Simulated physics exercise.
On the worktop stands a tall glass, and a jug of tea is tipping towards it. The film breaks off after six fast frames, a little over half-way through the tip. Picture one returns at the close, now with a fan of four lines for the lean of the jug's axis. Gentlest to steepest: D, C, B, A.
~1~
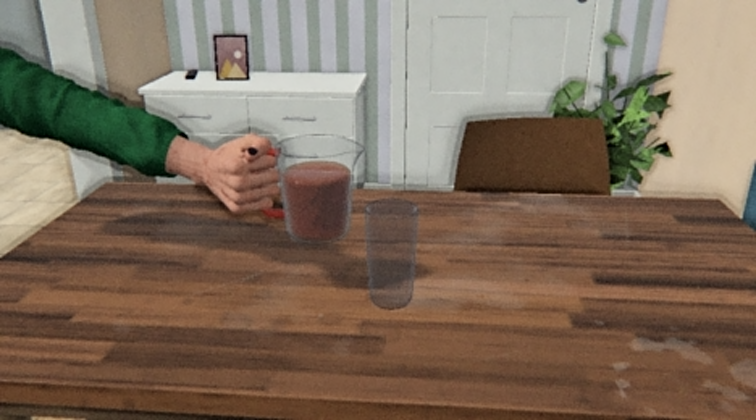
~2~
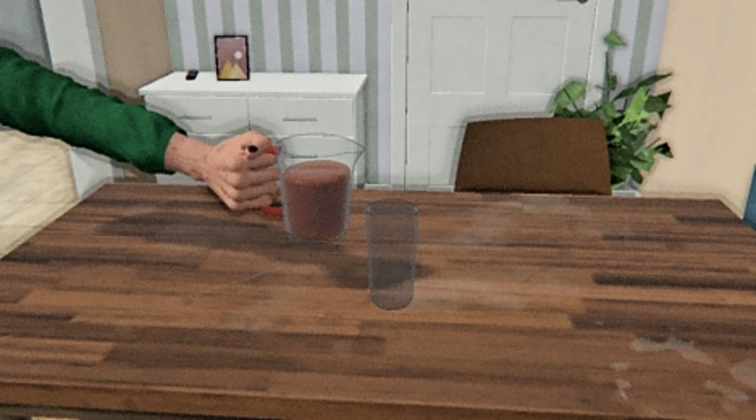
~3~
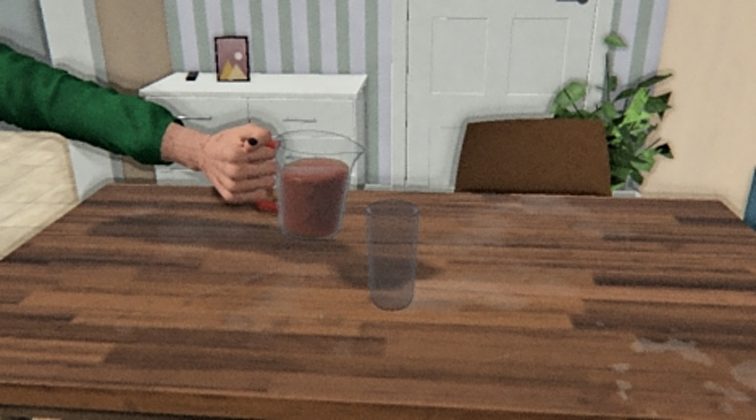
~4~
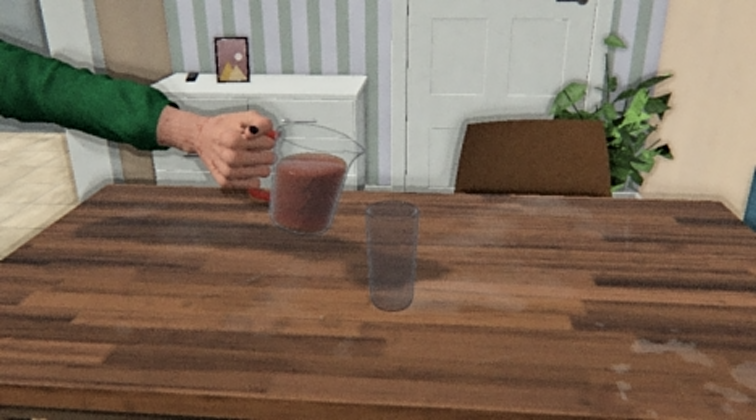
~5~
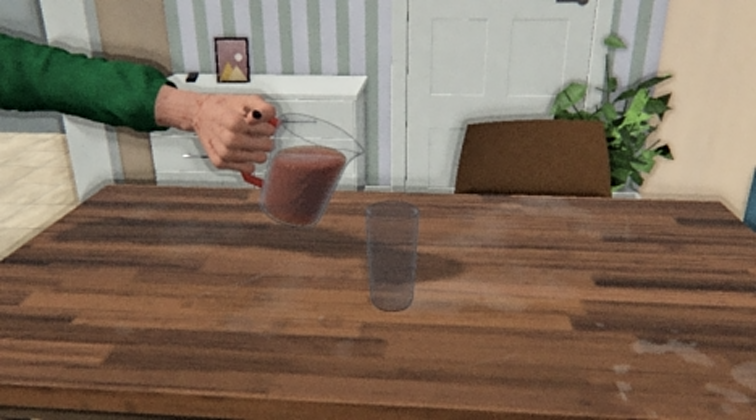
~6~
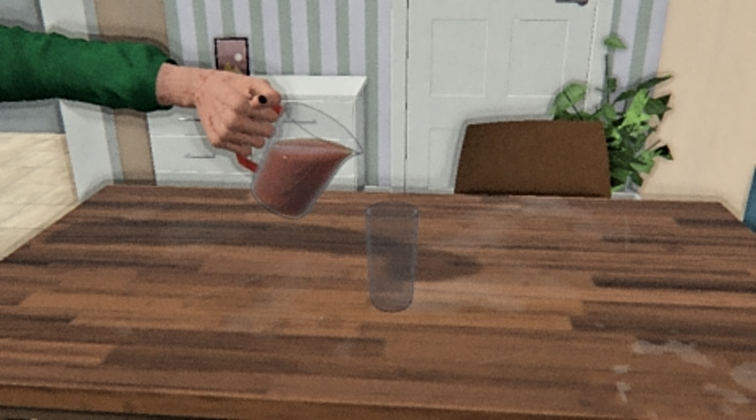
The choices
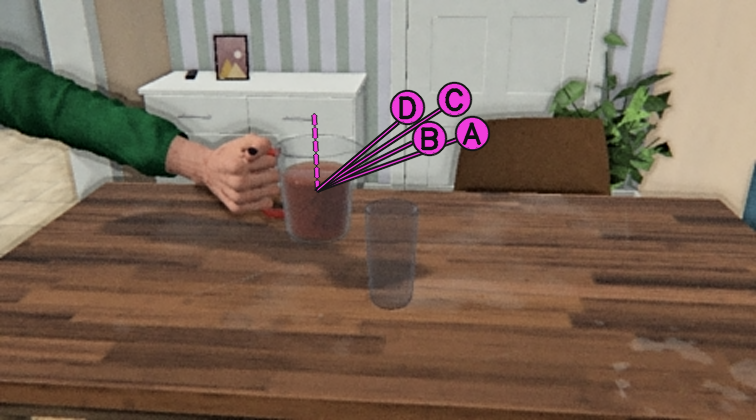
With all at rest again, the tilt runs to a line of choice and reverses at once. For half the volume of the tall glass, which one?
B is best.
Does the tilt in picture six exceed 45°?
No.
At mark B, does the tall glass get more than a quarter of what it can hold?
Yes, it does.
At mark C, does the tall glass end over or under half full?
Under.
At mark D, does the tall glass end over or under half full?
Under.
On the marked copy, A at (456, 139); B at (411, 143); C at (441, 109); D at (397, 122).
Choosing A, the tall glass ends with about 70 % of what it can hold.
Choosing B, the tall glass ends with about 51 % of what it can hold.
Choosing C, the tall glass ends with about 33 % of what it can hold.
Choosing D, the tall glass ends with about 20 % of what it can hold.
